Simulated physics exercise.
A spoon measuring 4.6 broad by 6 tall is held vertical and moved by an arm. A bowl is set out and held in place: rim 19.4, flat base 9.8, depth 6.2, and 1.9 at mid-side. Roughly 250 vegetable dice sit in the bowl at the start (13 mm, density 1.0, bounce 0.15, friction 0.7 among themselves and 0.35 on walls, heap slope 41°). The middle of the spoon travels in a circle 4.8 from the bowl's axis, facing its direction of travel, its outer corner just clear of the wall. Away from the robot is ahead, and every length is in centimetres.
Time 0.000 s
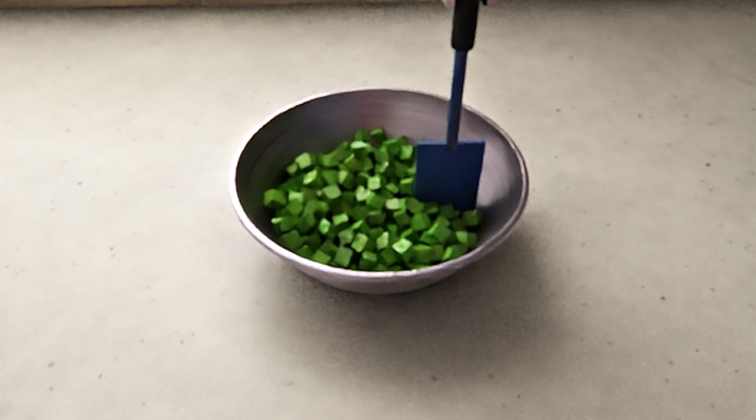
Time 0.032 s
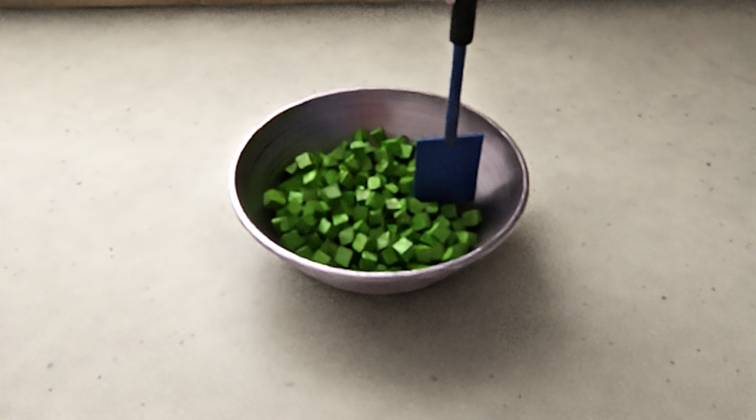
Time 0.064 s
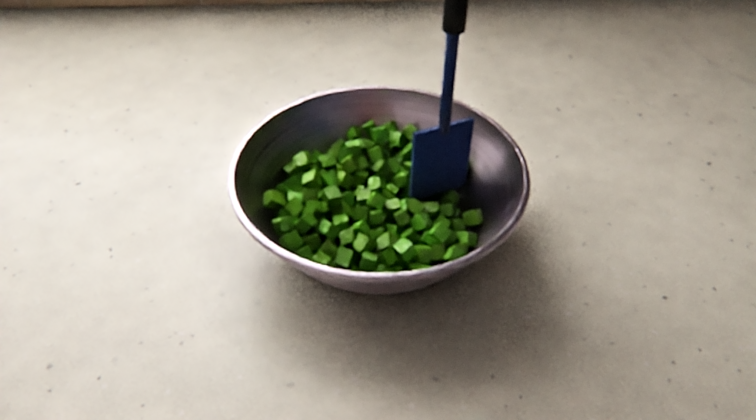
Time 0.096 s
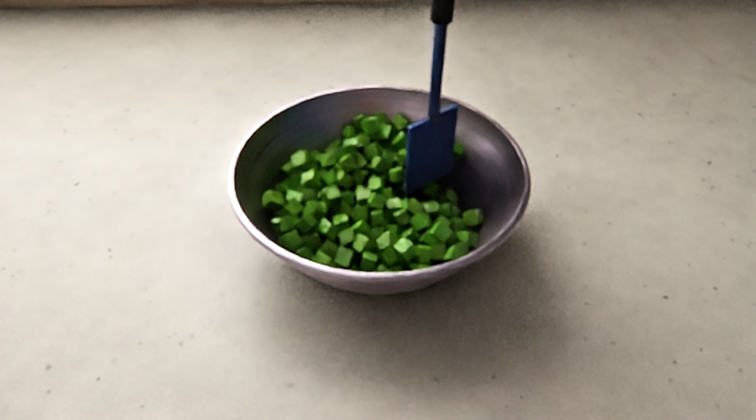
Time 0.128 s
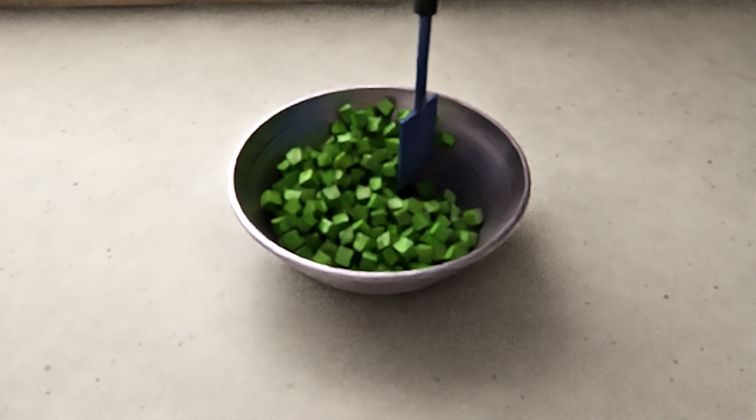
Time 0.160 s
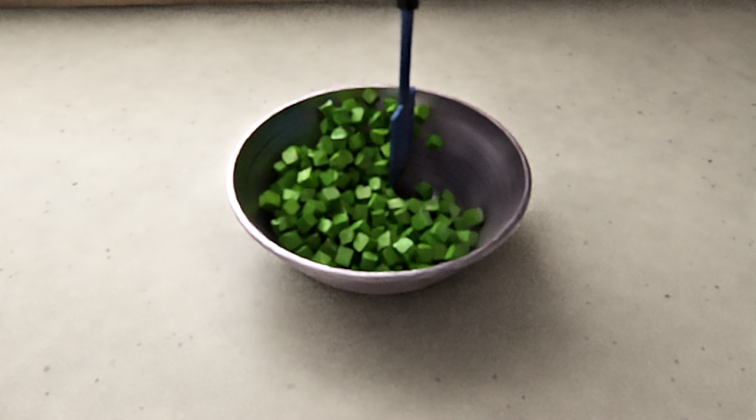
A blue spatula with a black handle, held upright in a metal bowl of green vegetable cubes, sweeps toward the back and left while turning edge-on, pushing some cubes up the far side and leaving the right side barer.
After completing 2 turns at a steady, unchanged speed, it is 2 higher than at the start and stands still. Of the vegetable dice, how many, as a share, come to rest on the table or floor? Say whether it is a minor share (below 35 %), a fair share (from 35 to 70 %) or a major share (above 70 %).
A minor share.
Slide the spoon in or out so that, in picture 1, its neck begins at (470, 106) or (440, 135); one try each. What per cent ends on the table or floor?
I'd put it at around 5 and 20 percent.
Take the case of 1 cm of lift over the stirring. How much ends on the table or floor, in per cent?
Near 30 in a hundred.
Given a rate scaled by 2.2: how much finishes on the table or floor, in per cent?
Close to 50 in a hundred.
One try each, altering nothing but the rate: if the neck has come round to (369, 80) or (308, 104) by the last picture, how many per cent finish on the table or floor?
Roughly 35 per cent on the first try and 60 per cent on the second.
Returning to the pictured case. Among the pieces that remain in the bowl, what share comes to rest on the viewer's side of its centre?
55 %.
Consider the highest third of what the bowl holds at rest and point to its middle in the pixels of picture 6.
About (418, 221).
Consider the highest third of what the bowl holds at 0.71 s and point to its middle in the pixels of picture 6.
I'd put it at around (478, 166).
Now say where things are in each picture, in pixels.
Spoon neck at (454, 124), 0° round; upper third of the load around (359, 199), from x 275 to 470, top at y 135; 254 in the bowl, in the first frame.
Spoon neck at (452, 118), 6° round; upper third of the load around (359, 199), from x 275 to 475, top at y 135, in the second frame.
Spoon neck at (446, 107), 21° round; upper third of the load around (355, 194), from x 275 to 475, top at y 130, in the third frame.
Spoon neck at (435, 97), 36° round; upper third of the load around (358, 181), from x 275 to 475, top at y 120, in the fourth frame.
Spoon neck at (421, 89), 51° round; upper third of the load around (353, 174), from x 270 to 475, top at y 110, in the fifth frame.
Spoon neck at (404, 83), 65° round; upper third of the load around (347, 168), from x 270 to 475, top at y 100; 254 in the bowl, in the sixth frame.
By 0.71 s, 324° round, highest piece 9 above the table; 220 in the bowl, 30 on the table or floor, 4 in flight or on the tool.
By 1.26 s, 222° round, highest piece 8 above the table; 188 in the bowl, 63 on the table or floor, 3 in flight or on the tool.
By 1.74 s, 0° round, highest piece 7 above the table; 185 in the bowl, 69 on the table or floor.
By 2.44 s, 0° round, highest piece 7 above the table; 185 in the bowl, 69 on the table or floor.
Final count, 185 in the bowl, 69 on the table or floor. That is 27 % on the table or floor.
